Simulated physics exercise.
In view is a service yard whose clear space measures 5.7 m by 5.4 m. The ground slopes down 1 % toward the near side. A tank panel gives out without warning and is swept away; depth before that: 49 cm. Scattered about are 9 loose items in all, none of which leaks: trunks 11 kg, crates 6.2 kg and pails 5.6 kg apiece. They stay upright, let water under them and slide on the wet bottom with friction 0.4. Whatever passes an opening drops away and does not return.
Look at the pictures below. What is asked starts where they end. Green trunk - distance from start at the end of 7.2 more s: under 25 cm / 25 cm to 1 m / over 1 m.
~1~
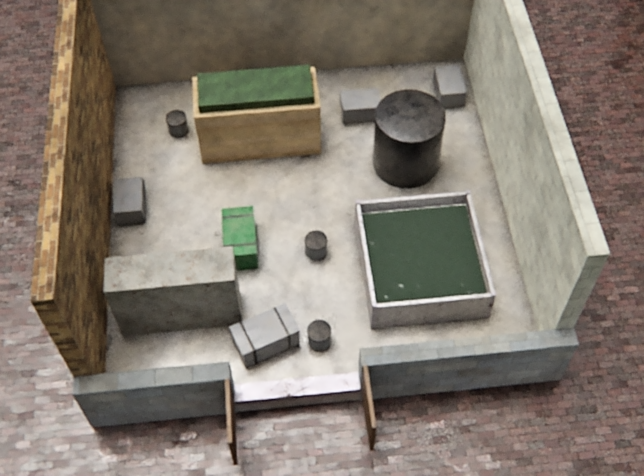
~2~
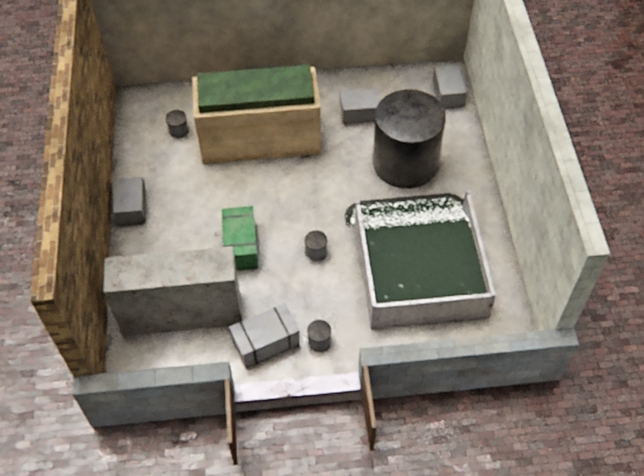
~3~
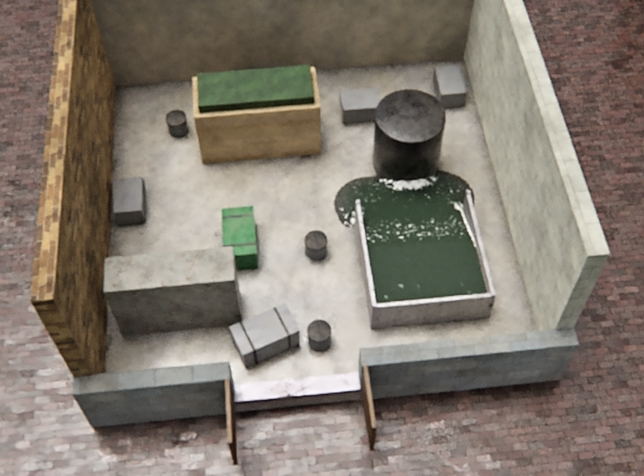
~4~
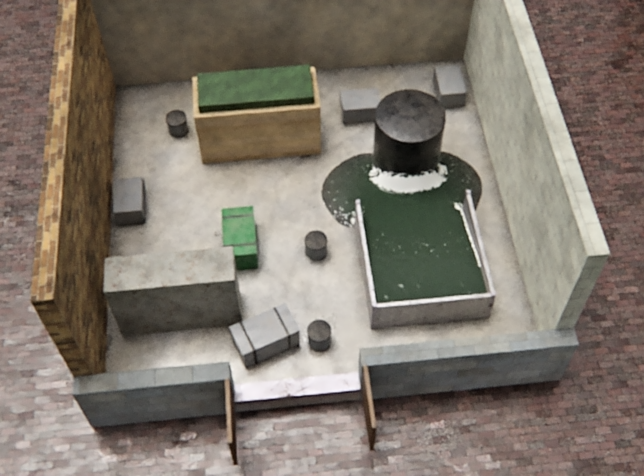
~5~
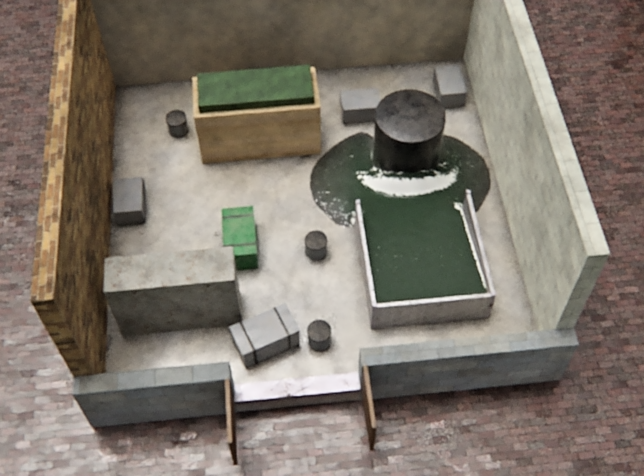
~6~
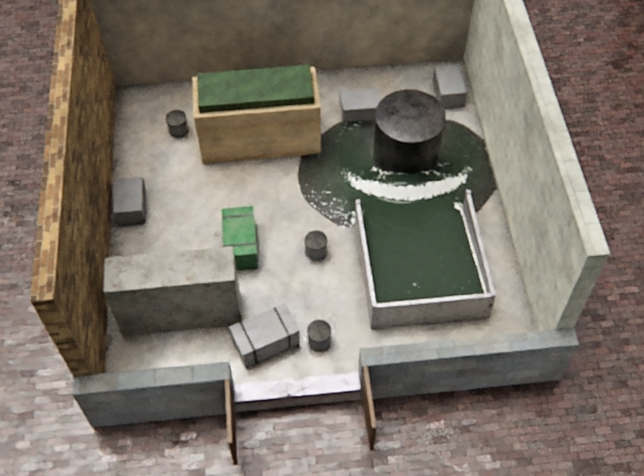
It ends a bit off its spot.
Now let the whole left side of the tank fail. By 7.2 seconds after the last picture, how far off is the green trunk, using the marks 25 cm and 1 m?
The green trunk is swept a long way.
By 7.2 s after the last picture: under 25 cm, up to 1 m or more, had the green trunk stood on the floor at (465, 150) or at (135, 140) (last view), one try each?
From the first place it goes well off; from the second it goes well off.
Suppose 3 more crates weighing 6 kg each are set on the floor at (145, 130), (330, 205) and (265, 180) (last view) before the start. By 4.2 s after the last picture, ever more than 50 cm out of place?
In that order: Short of it, more, past it.
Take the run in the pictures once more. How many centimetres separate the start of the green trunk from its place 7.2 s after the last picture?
Measured offset: Near 40 cm.
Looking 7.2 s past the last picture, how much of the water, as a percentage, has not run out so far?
Around 98 % of the water.
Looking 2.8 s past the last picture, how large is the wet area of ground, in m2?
Wet: Near 20 m2.
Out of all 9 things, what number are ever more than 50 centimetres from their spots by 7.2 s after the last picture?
That adds up to 4.
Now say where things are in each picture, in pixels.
The first picture shows the green trunk at (239, 230), on the bottom; water covers 2.3 m2; 0 of 9 have shifted.
The second picture shows the green trunk at (239, 230) rests on the ground; water covers 3.1 m2; 0 of 9 have shifted.
The third picture shows the green trunk at (239, 230) rests on the ground; 3.7 m2 under water; 0 of 9 have shifted.
The fourth picture shows the green trunk at (239, 230), on the bottom; 4.4 m2 under water; 0 of 9 have shifted.
The fifth picture shows the green trunk at (239, 230), on the bottom; 5.2 m2 under water; 0 of 9 have shifted.
The sixth picture shows the green trunk at (239, 230), on the bottom; water covers 6.0 m2; 0 of 9 have shifted.
Then, 0.9 s after the last picture the green trunk is near (239, 230), 0.0 m from its start, aground; 0 of 9 are out; 0 afloat.
Then, 2.8 s after the last picture the green trunk is near (239, 230), 0.0 m from its start, aground; 0 of 9 are out; 3 afloat.
Then, 4.8 s after the last picture the green trunk is near (237, 236), 0.1 m from its start, afloat; 0 of 9 are out; 4 afloat.
Then, 7.2 s after the last picture the green trunk is near (212, 243), 0.4 m from its start, afloat; 0 of 9 are out; 6 afloat.
